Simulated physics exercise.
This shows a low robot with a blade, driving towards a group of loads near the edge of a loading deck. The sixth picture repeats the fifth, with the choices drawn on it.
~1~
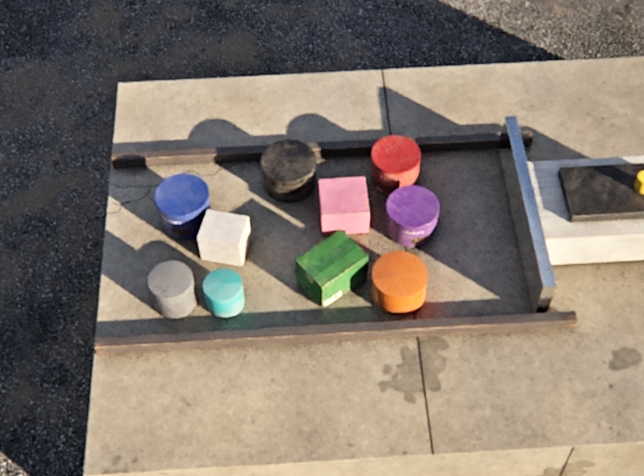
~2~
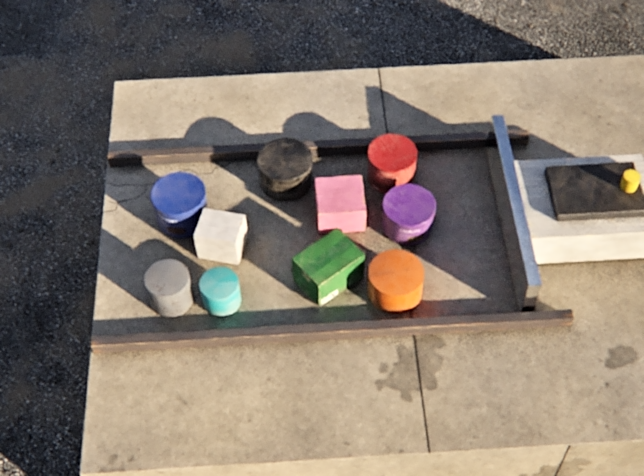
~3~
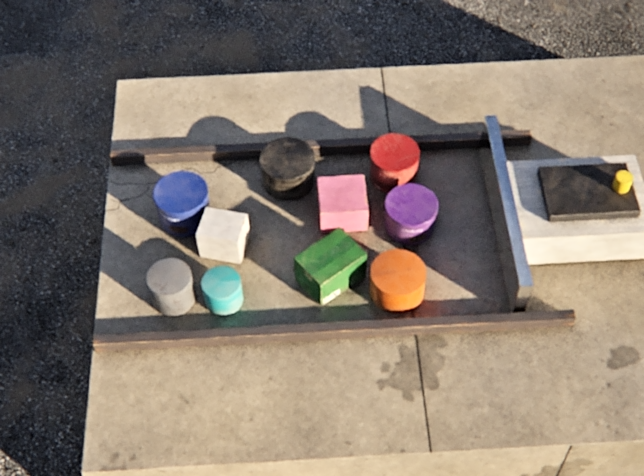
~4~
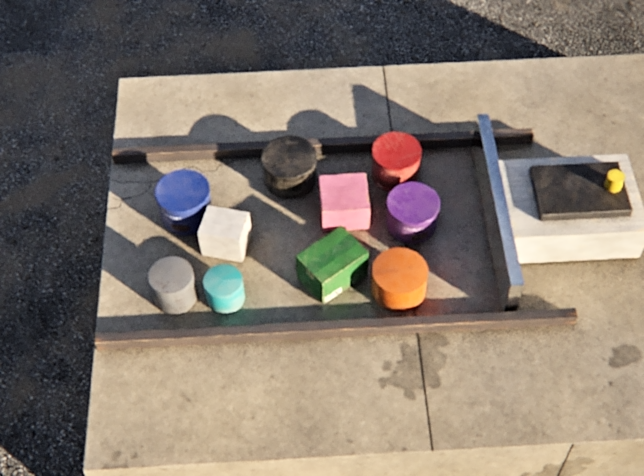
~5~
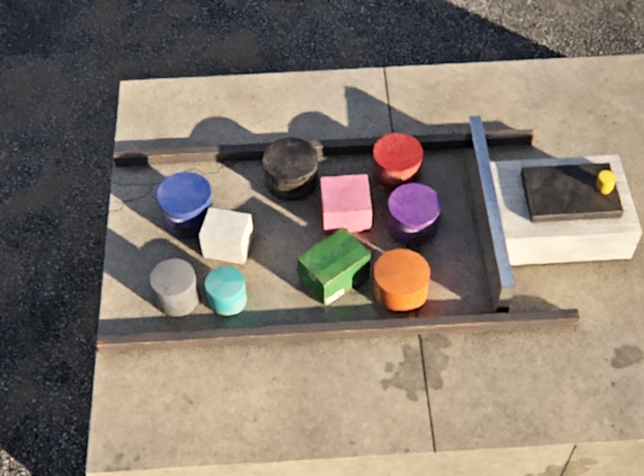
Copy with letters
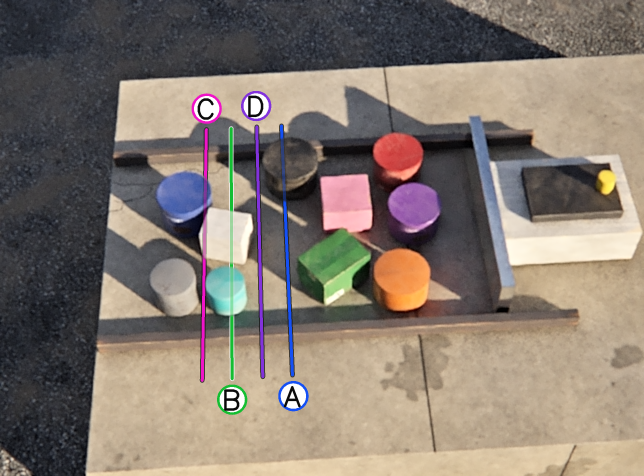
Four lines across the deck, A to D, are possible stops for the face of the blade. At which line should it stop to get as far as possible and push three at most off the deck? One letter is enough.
At C, and not beyond.
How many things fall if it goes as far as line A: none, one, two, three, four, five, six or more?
In all, none.
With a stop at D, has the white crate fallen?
No.
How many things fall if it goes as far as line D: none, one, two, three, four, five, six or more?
In all, none.
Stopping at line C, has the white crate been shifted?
Yes.
On the marked copy, A at (286, 239); B at (232, 242); C at (205, 244); D at (259, 241).
Following C. Soon after the start, robot (463, 197); black pail (287, 167); red pail (350, 167).
Later, robot (360, 203); grey canister (159, 288); blue pail (165, 205).
In the end, robot (279, 207); grey canister over the edge; blue pail over the edge; two fallen.
As for the rest, A is within the limit but short; B is within the limit but short; D is within the limit but short.
